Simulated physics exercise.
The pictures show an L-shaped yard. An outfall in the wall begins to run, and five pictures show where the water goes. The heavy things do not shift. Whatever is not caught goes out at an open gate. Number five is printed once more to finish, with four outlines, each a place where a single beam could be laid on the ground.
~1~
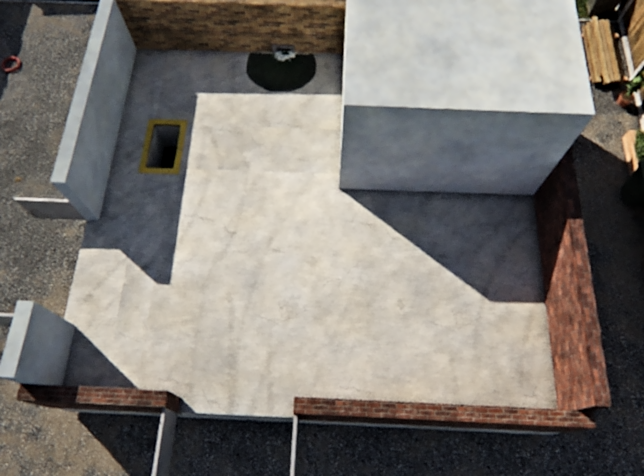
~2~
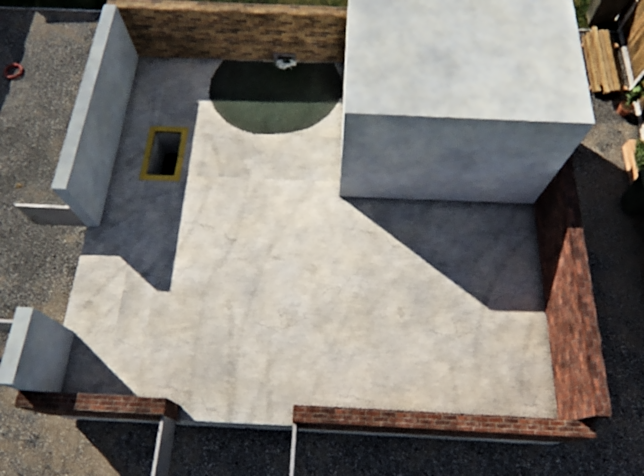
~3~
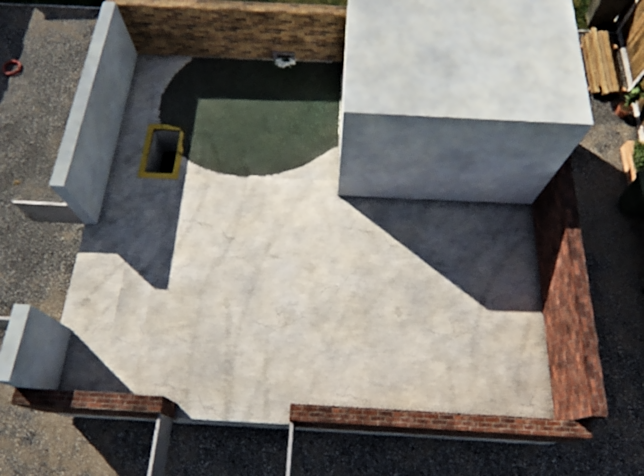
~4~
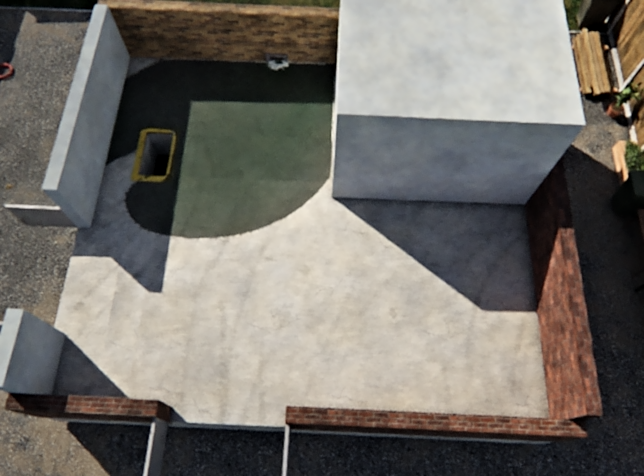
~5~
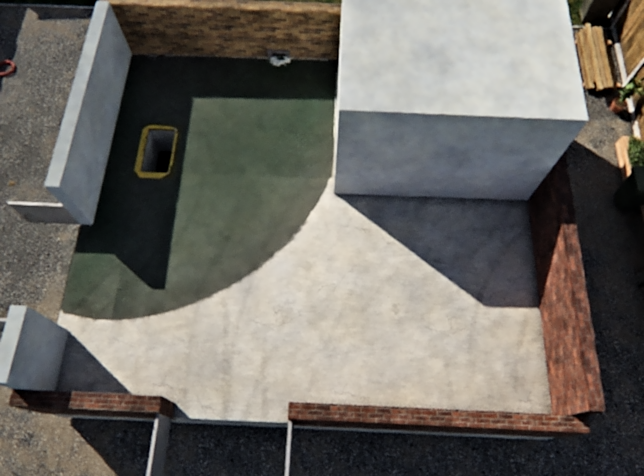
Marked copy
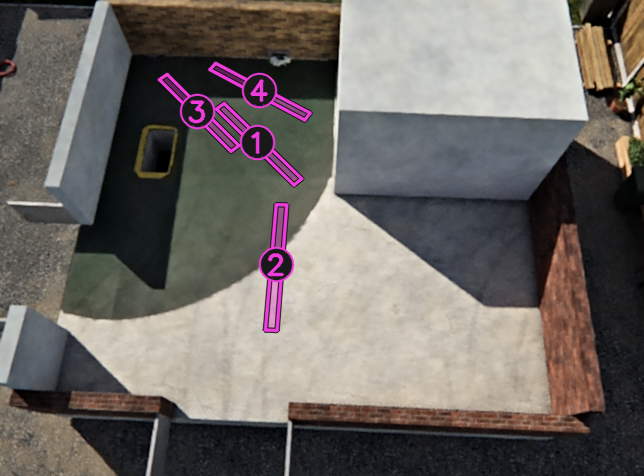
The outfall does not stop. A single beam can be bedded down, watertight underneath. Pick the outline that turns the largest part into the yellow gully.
2 is best.
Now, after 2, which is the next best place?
Here it is place 1.
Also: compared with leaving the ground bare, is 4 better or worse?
Place 4 is worse.
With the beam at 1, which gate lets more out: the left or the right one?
The left gate.
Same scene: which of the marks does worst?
It is 3.
On the marked copy, 1 from (220, 106) to (297, 181); 2 from (271, 330) to (281, 204); 3 from (163, 77) to (234, 148); 4 from (212, 66) to (307, 116).
If 1 is chosen, about 24 % of the stream goes into the yellow gully, about 75 % out by the gates.
If 2 is chosen, about 36 % of the stream goes into the yellow gully, about 64 % out by the gates.
If 3 is chosen, about 14 % of the stream goes into the yellow gully, about 86 % out by the gates.
If 4 is chosen, about 18 % of the stream goes into the yellow gully, about 81 % out by the gates.
